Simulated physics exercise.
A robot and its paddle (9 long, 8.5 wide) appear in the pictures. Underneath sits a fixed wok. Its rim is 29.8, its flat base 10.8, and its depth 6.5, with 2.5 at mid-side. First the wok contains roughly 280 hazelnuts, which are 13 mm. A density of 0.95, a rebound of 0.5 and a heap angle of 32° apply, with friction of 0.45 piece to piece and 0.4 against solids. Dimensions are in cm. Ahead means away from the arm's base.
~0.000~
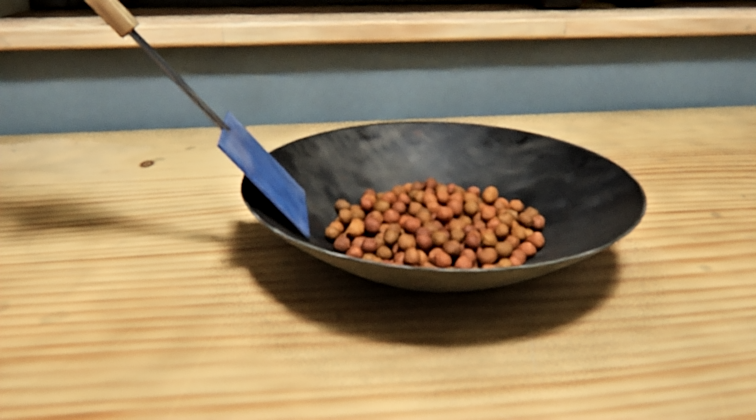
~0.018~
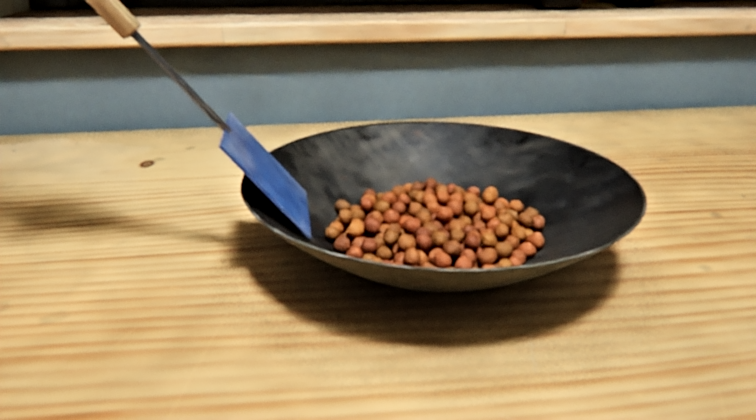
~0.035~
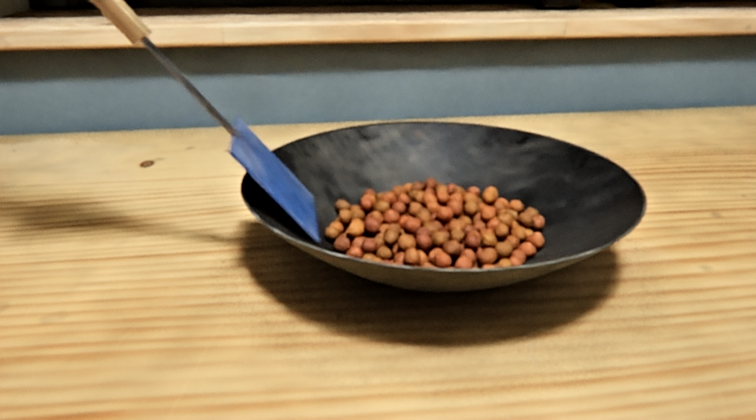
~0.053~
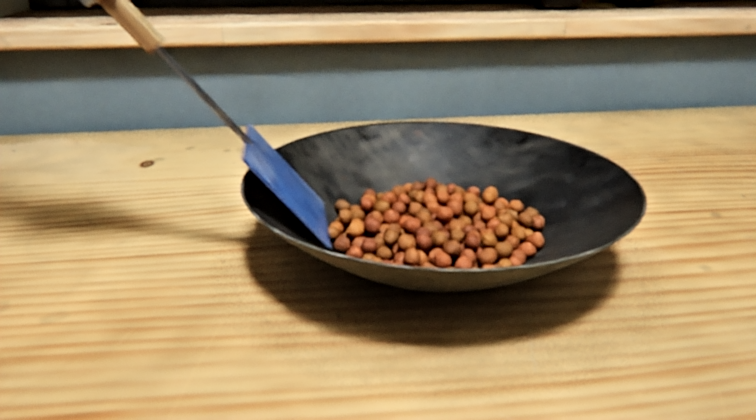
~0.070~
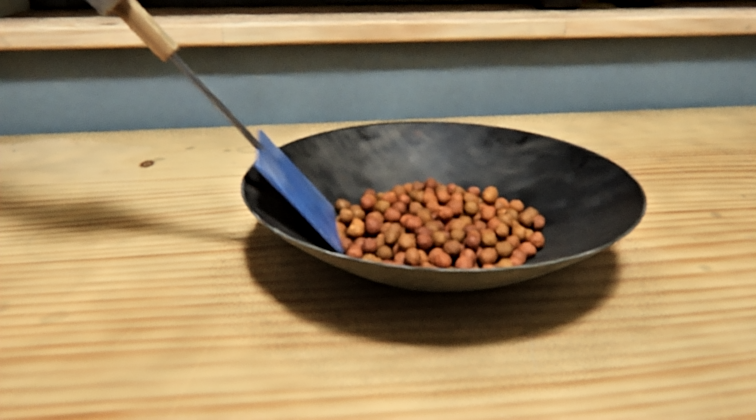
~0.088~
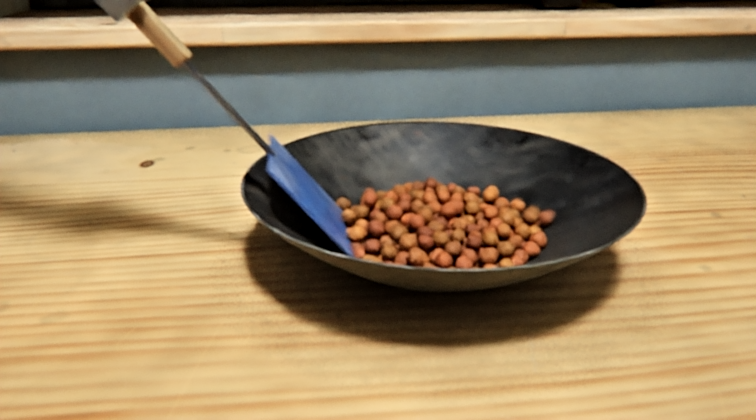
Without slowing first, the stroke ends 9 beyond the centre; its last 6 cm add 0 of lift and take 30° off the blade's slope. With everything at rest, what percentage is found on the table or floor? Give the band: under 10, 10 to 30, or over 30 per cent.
Under 10 per cent.
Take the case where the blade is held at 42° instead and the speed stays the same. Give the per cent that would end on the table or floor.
Then roughly 5 percent.
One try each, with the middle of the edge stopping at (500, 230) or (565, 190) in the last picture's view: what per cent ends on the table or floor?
Estimates, in order: 0 % and 15 %.
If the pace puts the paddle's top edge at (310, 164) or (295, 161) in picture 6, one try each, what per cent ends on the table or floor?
I'd estimate some 15 and 15 in a hundred.
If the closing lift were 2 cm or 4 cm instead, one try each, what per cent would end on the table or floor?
I'd say close to 5 percent for the first and close to 5 percent for the second.
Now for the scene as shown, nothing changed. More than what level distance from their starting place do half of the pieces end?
Near 6 cm, measured level.
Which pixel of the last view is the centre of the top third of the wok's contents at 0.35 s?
The middle sits at approx. (538, 191).
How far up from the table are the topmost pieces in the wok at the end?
8.0 cm.
After 0.22 s, sloping 52°, highest piece 6 above the table; 275 in the wok.
After 0.35 s, sloping 42°, highest piece 7 above the table; 275 in the wok.
After 0.62 s, sloping 22°, highest piece 8 above the table; 263 in the wok, 11 on the table or floor, 1 on the blade or in flight.
After 1.67 s, sloping 22°, highest piece 8 above the table; 263 in the wok, 12 on the table or floor.
In the end, 263 in the wok, 12 on the table or floor. That is 4 % on the table or floor.
